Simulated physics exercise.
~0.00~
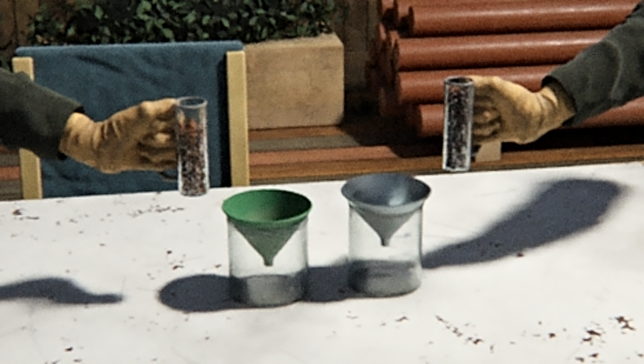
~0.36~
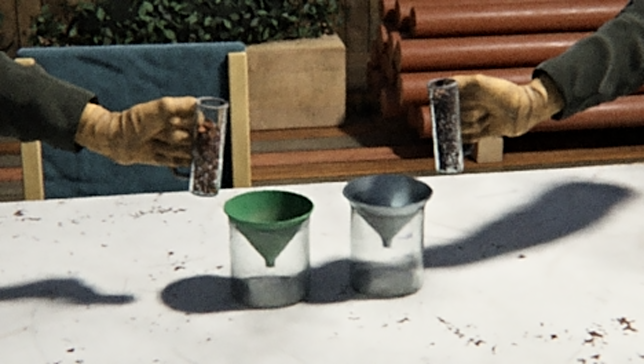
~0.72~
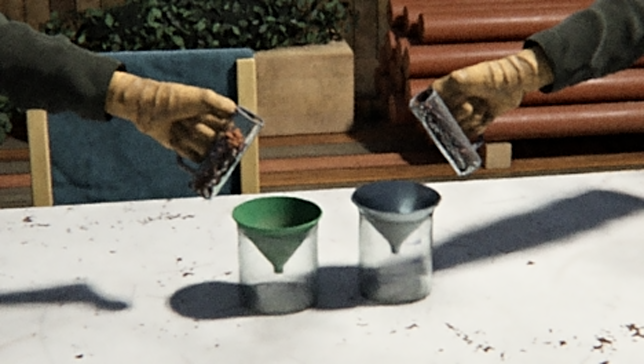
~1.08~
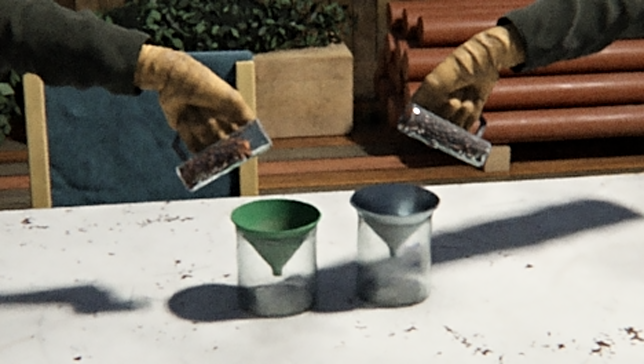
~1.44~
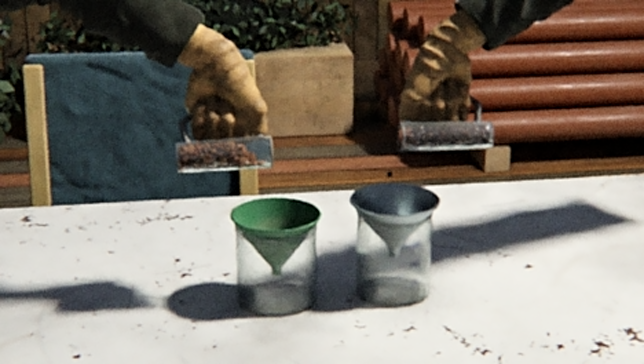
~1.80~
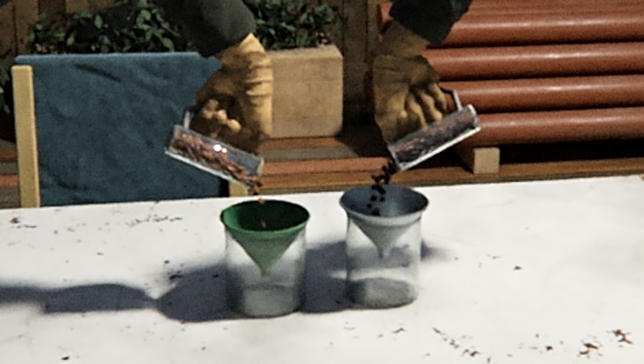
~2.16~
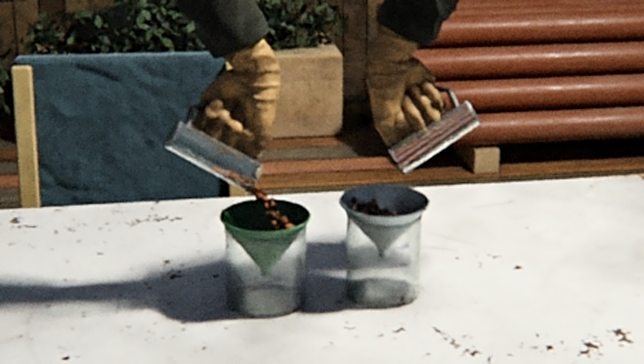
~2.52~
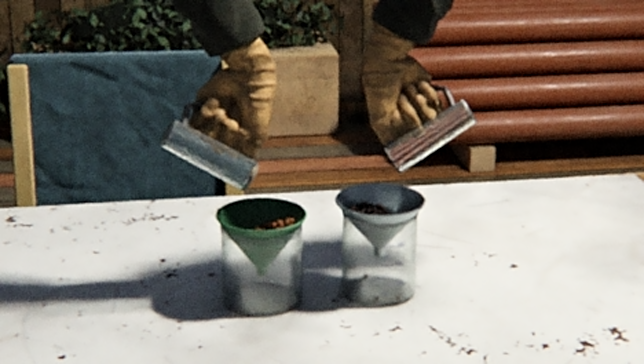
To begin with, two gloved hands hold clear cups of small, dark reddish bits upright above a white table, where a green funnel and a grey funnel sit in glass jars. The hands move inward and tip the cups onto their sides, with everything still inside. They tilt further, and bits start to drop into both funnels. The right cup empties sooner, while the left one is still pouring. Finally both cups hang tipped and emptied, the left load stuck in the green funnel and nearly all the right load stuck in the grey one.
